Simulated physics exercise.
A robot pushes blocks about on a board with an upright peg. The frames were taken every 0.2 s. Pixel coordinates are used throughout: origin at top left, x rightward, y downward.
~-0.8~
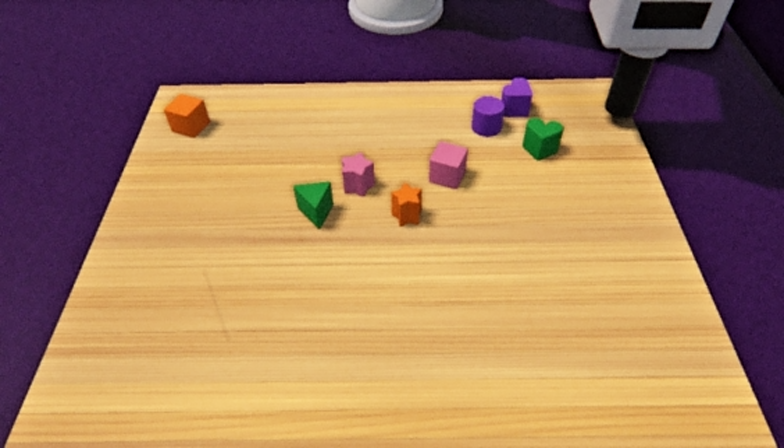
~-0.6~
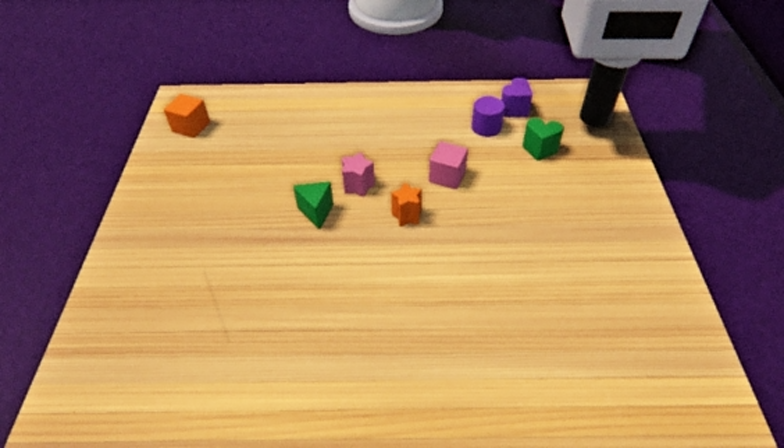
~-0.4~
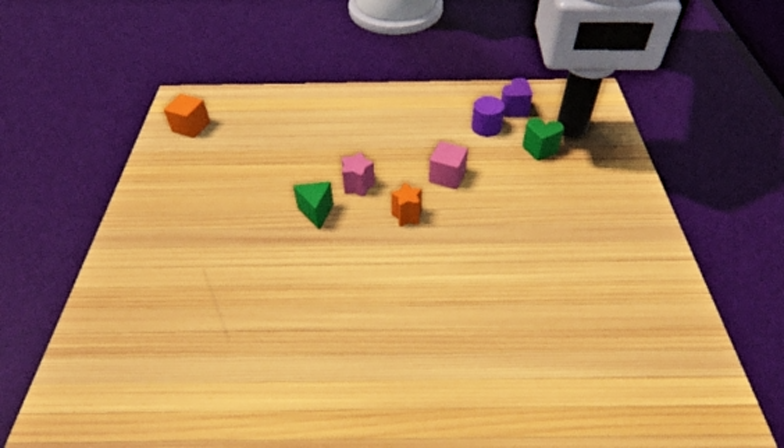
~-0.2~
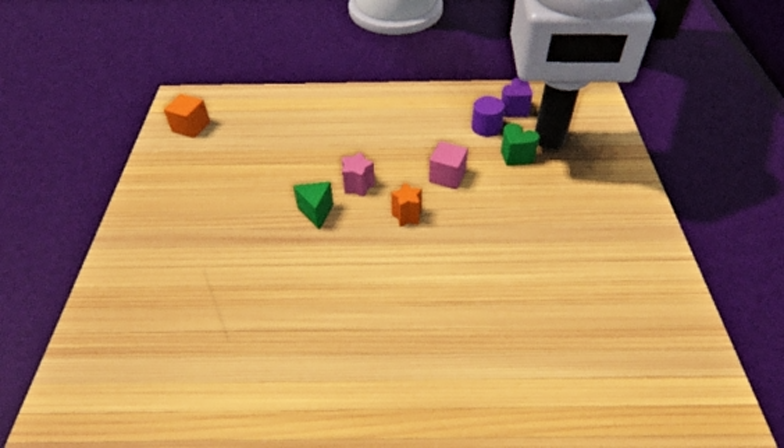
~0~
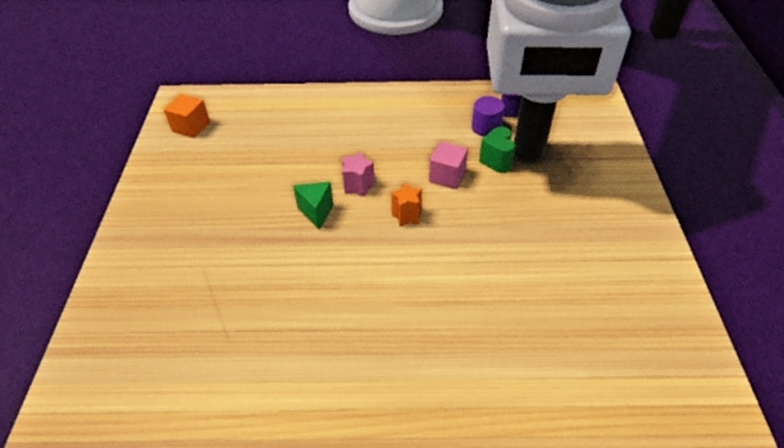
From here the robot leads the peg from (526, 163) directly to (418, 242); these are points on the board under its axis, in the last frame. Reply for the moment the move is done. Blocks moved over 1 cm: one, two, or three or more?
1 block.
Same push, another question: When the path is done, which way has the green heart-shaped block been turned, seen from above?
Clockwise rotation.
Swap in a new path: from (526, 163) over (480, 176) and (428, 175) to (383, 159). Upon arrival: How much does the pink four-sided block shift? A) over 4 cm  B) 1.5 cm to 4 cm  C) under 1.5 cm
My pick is A.
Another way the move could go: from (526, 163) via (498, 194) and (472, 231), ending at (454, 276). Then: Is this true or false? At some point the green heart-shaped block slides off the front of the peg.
True - the claim holds.
The first path, step by step. One third of the way, peg at (494, 177); green heart-shaped block at (485, 142), turned 60° clockwise.
Two thirds of the way, peg at (457, 204); green heart-shaped block at (485, 142), turned 60° clockwise.
At the end, peg at (418, 232); orange star block at (403, 196), turned 35° clockwise; pink four-sided block in place; green heart-shaped block at (485, 142), turned 60° clockwise.
